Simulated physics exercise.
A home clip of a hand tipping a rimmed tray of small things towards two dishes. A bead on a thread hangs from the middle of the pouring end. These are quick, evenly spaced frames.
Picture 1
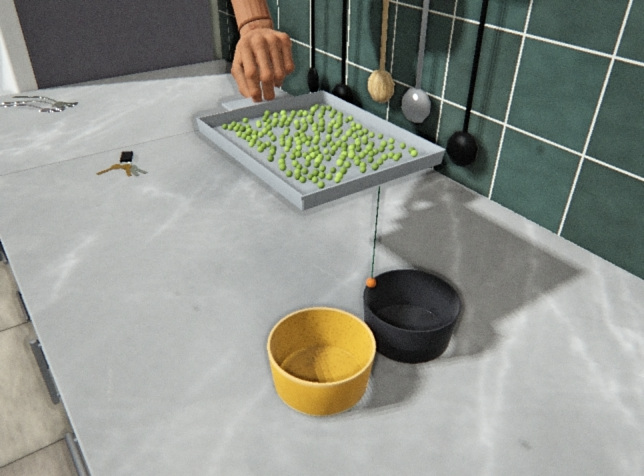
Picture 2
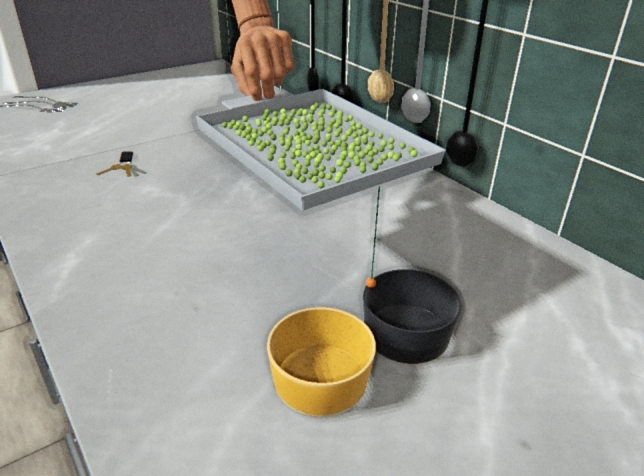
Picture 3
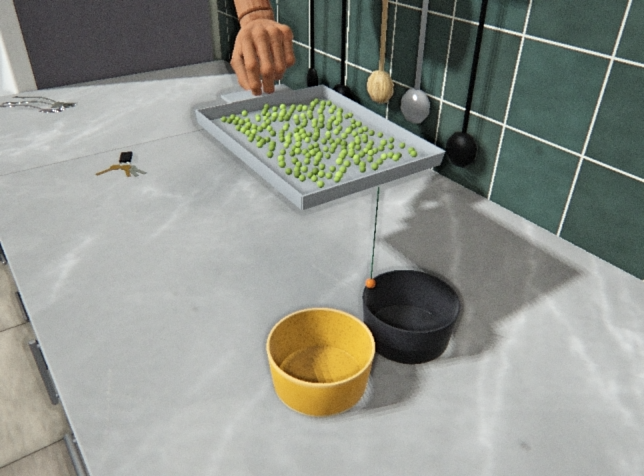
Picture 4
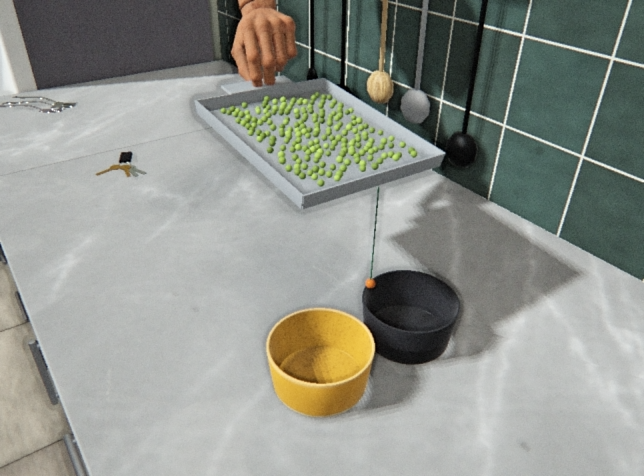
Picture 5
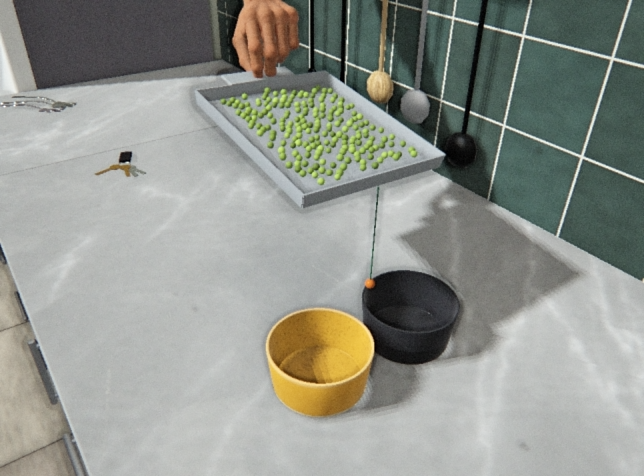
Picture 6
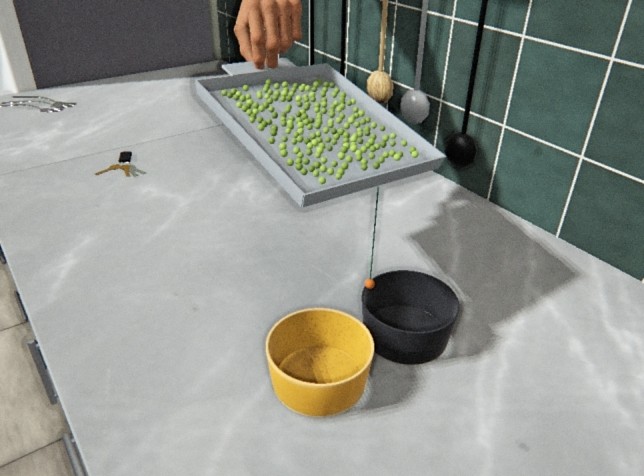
A hand slowly raises the far end of a grey rimmed tray above a pale marbled kitchen counter, seen from above at an angle. Small green peas cover the tray, with a yellow dish and a black dish below, an orange bead on a thread, keys at left, and utensils against green tiles. The tray slants gradually more towards its near end, its right corner dipping slightly, while the view stays still.
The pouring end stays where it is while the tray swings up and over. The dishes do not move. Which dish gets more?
The right-hand dish gets more.
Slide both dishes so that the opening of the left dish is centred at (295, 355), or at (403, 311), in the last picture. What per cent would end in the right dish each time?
About 40 and 10 per cent.
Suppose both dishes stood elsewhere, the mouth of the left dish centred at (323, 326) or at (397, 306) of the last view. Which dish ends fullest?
First the right dish, then the left dish.
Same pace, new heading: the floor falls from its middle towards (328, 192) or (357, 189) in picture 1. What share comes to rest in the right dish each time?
About 0 and 20 per cent.
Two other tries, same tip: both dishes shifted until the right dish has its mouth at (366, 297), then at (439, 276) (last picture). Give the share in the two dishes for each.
First some 20, then 80 per cent.
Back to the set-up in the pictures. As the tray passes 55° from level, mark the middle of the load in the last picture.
Close to (393, 151).
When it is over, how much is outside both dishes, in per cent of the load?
Roughly 30 in a hundred.
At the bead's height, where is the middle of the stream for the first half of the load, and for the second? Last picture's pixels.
At about (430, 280), then at (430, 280).
Shortly afterwards, tray tipped steeply; all but a few on the tray; only a few in the right dish; only a few outside both.
Next, tray tipped right over; all but a few on the tray; only a few in the right dish; only a few outside both.
Some moments later, tray tipped past a quarter turn; only a few in the left dish; near two thirds in the right dish; near a quarter outside both.
In the end, tray tipped past a quarter turn; only a few in the left dish; near two thirds in the right dish; near a quarter outside both.
